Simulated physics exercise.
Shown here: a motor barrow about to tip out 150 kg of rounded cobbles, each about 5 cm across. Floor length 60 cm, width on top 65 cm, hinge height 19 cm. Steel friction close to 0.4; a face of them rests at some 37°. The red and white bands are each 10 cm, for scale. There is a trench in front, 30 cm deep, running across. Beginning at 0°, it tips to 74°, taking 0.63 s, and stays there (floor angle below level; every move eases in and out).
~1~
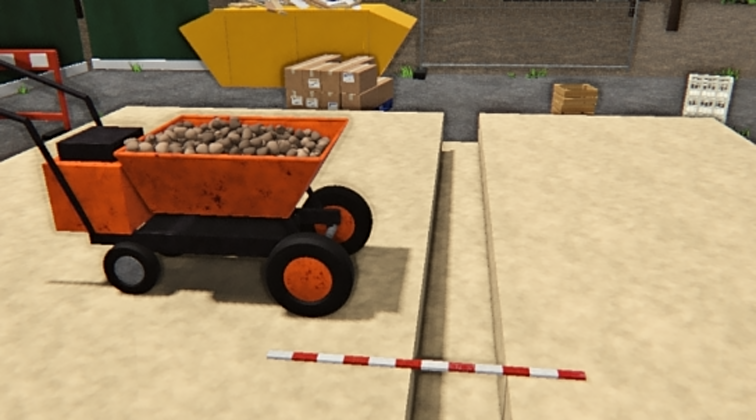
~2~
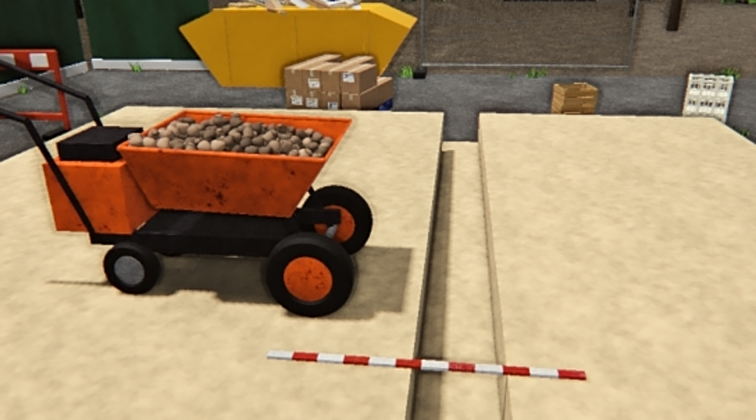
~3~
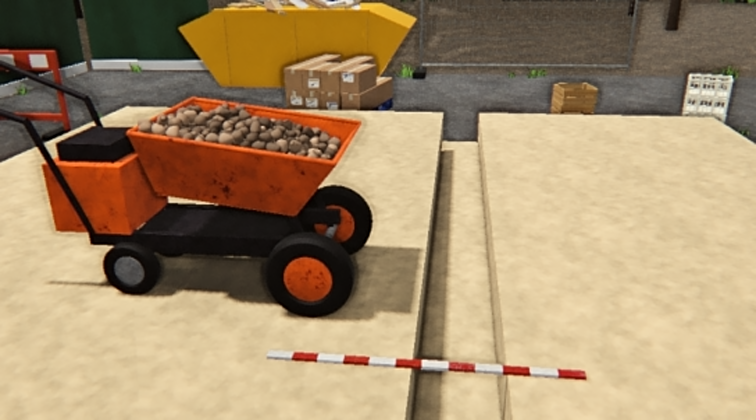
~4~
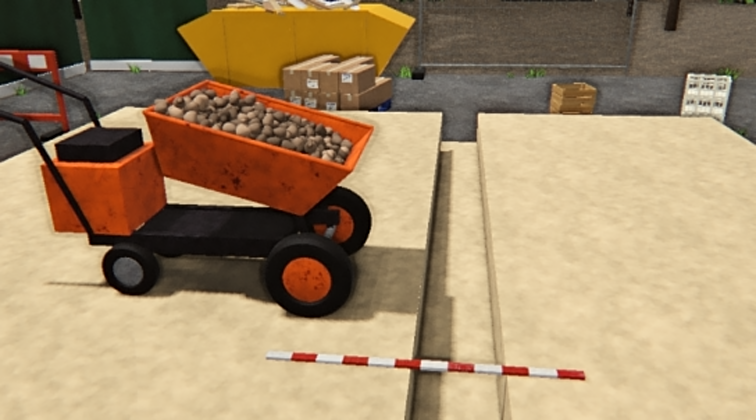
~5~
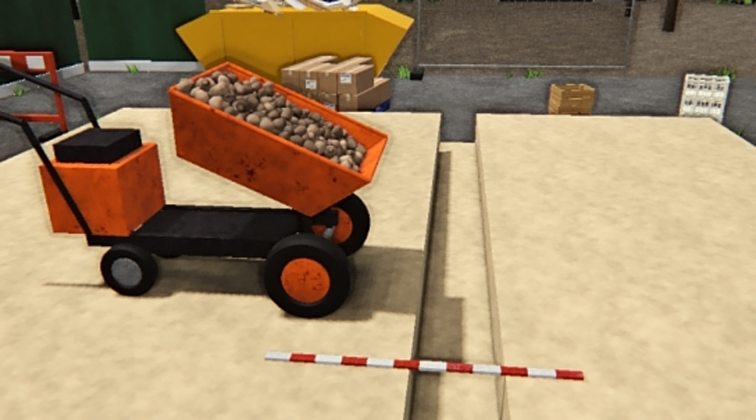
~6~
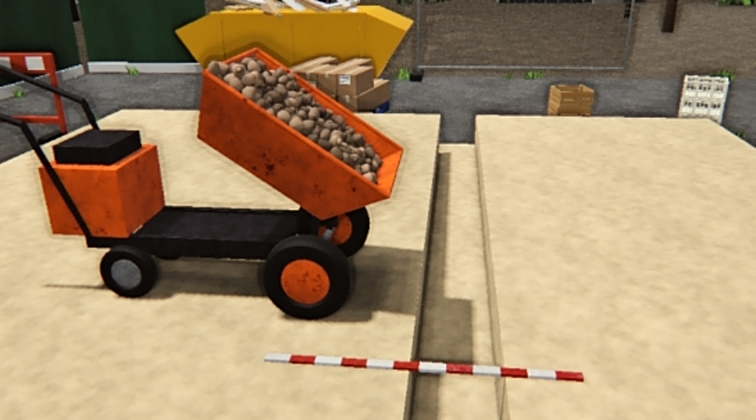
An orange skip full of brown rounded cobbles tilts on a motor barrow in a sandy yard, seen from the side and slightly above. The barrow, with black handles and orange-hubbed front wheels, stands at left before a narrow trench, a red and white pole, yellow container and cardboard boxes nearby. The skip's rear rises steadily, its front lip dipping rightward, while the wheels and camera stay still.
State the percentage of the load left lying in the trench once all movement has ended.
The share left there is about 47 per cent.
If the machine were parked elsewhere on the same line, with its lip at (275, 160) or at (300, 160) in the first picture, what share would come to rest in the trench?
Some 75 and some 60 per cent, in that order.
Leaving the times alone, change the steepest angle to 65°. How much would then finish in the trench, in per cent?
Roughly 45% would end there.
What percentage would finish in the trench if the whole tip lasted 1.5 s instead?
Expected share: Around 75%.
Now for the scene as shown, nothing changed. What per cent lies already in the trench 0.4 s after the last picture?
I'd put it near 30 per cent.
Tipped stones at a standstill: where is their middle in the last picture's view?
Somewhere near pixel (512, 290).
Then, 0.2 s after the last picture the floor is at 62°, 100 % in the skip; the foremost stones are at (422, 214).
Then, 0.4 s after the last picture the floor is at 74°, 54 % in the skip, 28 % in the trench, 18 % past the trench; the foremost stones are at (535, 297).
Then, 0.8 s after the last picture the floor is at 74°, 13 % in the skip, 33 % in the trench, 54 % past the trench; the foremost stones are past the picture's edge.
Then, 2.7 s after the last picture the floor is at 74°, 0 % in the skip, 47 % in the trench, 53 % past the trench; the foremost stones are past the picture's edge.
